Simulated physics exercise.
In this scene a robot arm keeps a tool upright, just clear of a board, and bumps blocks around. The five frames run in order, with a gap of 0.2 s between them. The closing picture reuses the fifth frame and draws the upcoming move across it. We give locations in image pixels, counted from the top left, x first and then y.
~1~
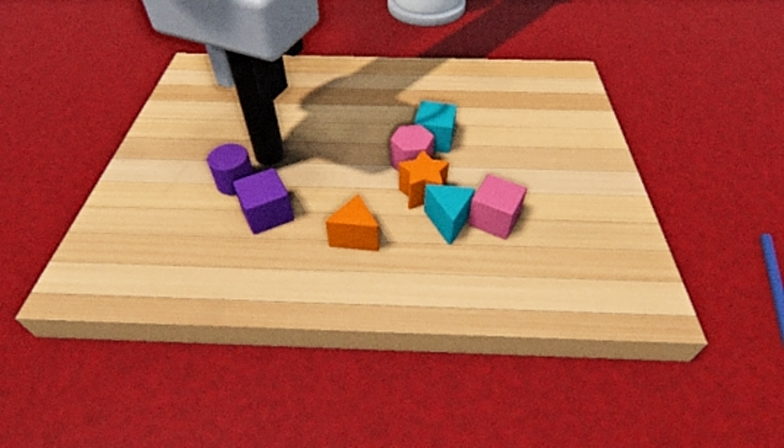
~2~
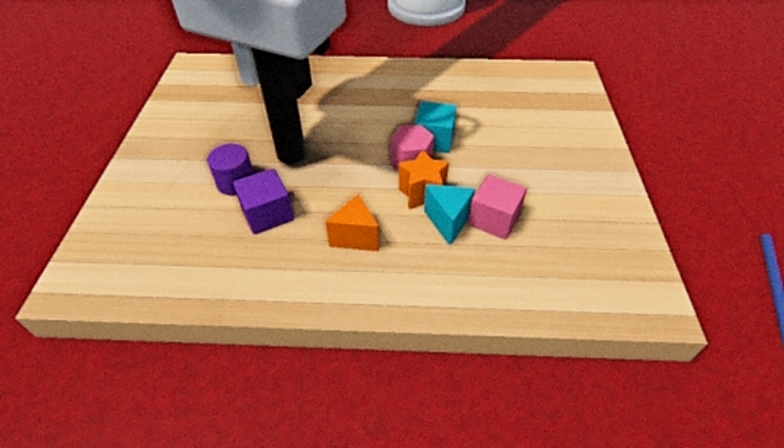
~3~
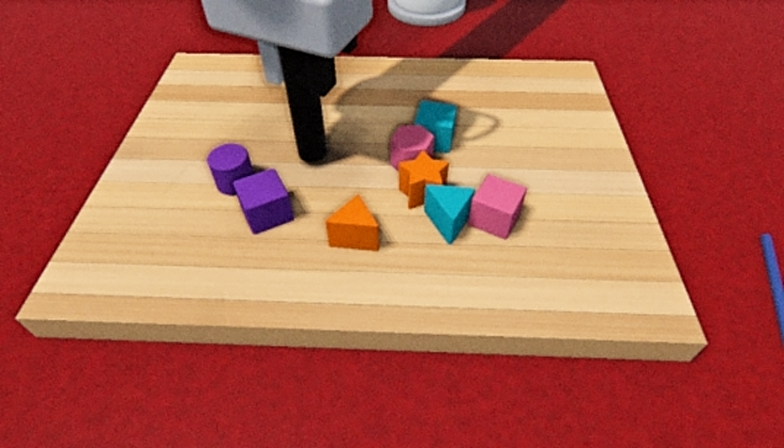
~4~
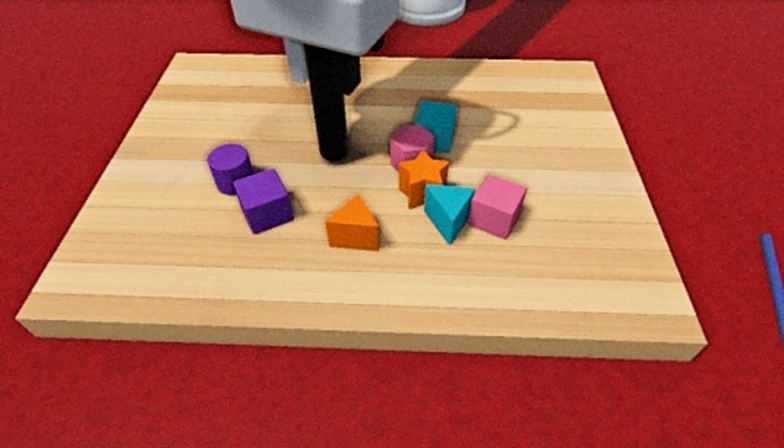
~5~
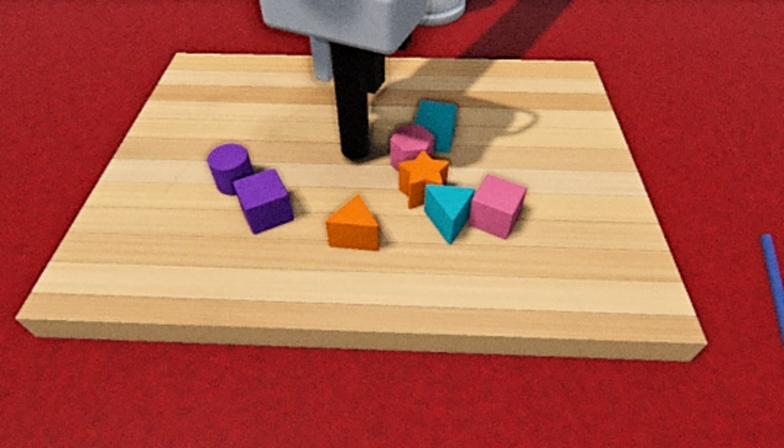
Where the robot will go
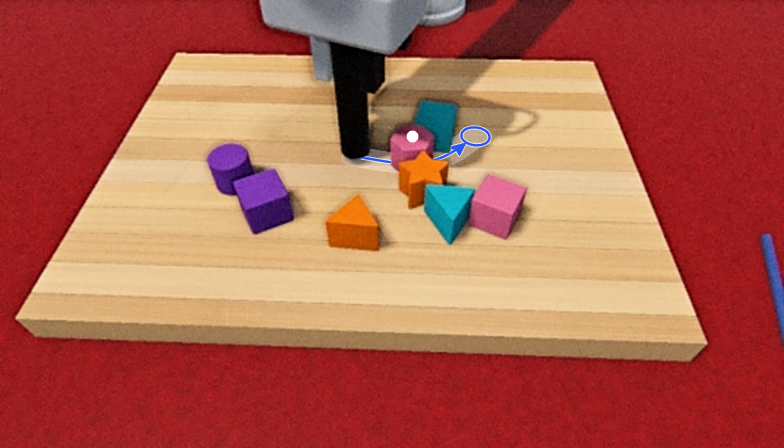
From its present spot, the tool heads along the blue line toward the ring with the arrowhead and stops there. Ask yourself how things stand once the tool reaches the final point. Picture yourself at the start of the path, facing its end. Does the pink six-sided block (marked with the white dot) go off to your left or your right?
It's pushed right.
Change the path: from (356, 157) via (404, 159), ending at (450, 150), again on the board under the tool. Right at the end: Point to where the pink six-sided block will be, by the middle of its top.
I'd expect the centre of its top face to be at (474, 143).
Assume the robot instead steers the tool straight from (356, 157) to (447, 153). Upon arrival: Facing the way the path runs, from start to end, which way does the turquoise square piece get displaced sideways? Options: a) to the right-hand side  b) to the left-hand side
Choice b: To the left-hand side.
Drawn move, from (356, 157) through (401, 163) and (445, 156) to (475, 136); the dot is on the pink six-sided block.
On the path given first. One third of the way, tool at (403, 157); pink six-sided block at (439, 138), turned 15° anticlockwise; orange star-shaped block at (432, 168), turned 30° clockwise.
Two thirds of the way, tool at (446, 149); pink six-sided block at (481, 140); orange star-shaped block at (436, 168), turned 45° clockwise; turquoise square piece at (440, 108), turned 20° anticlockwise.
At the end, tool at (476, 130); pink six-sided block at (485, 140), turned 20° clockwise; orange star-shaped block at (436, 168), turned 45° clockwise; turquoise square piece at (442, 101), turned 50° anticlockwise; turquoise triangular block still.
